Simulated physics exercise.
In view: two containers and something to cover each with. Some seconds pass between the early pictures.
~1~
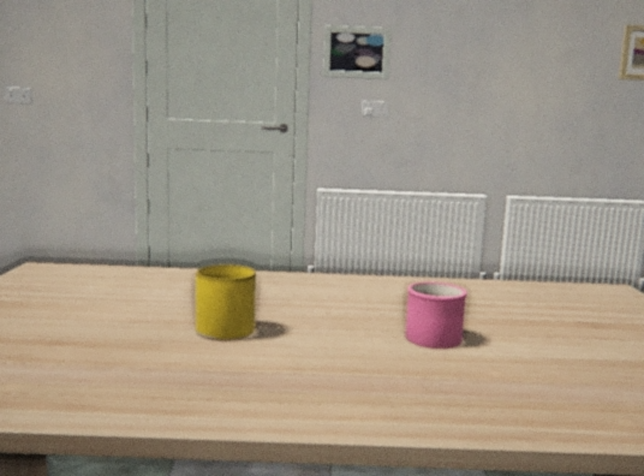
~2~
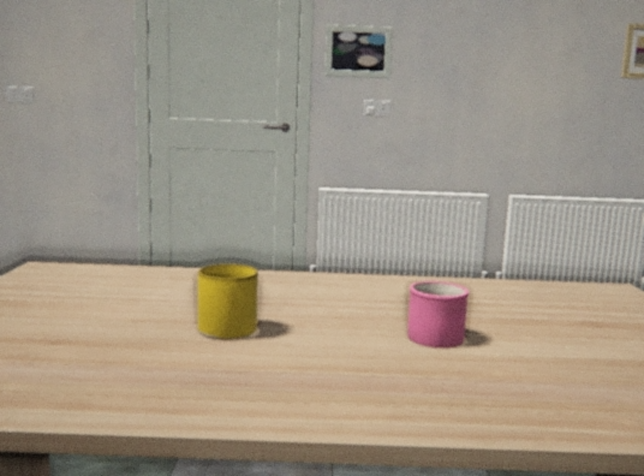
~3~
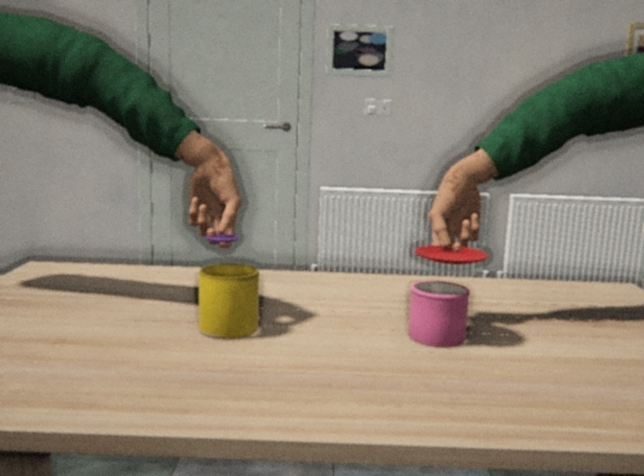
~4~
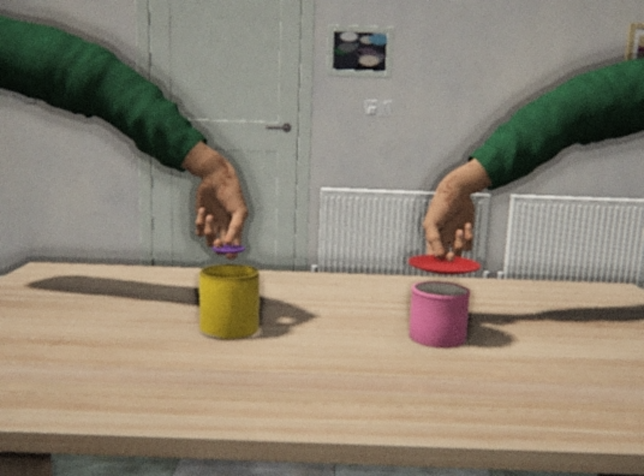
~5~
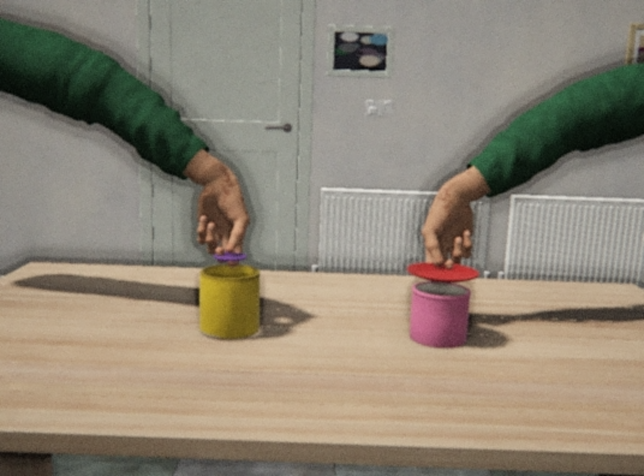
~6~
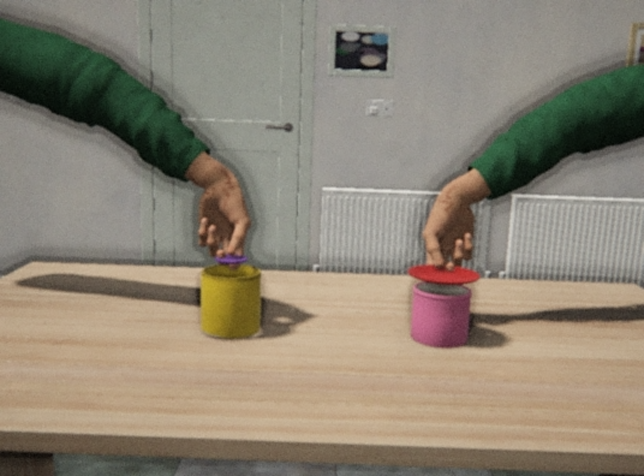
On a wooden table in a grey-walled room, a yellow container and a pink one stand still. Two green-sleeved arms then appear, the left hand holding a small purple disc and the right a wider red one. The hands lower the discs to the containers' open tops and keep hold of them.
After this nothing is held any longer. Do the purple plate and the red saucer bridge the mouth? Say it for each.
As it turns out, the purple plate drops inside; the red saucer covers the opening.
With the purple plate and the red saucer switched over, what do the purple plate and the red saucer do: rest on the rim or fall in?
The purple plate goes in, the red saucer rests on the rim.
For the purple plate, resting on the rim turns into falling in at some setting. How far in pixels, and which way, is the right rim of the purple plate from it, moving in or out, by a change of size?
Some 12 pixels, right.
Then, 0.12 s later than the last frame, purple plate shifted about its own width near (231, 278); red saucer sitting on the rim near (443, 284).
Then, 0.18 s later than the last frame, purple plate dropping near (231, 316); red saucer sitting on the rim near (443, 285).
Then, 0.30 s later than the last frame, purple plate dropping near (231, 320); red saucer sitting on the rim near (443, 285).
When it is over, the purple plate slips past the rim, near (231, 326); the red saucer works as a lid, near (443, 285).
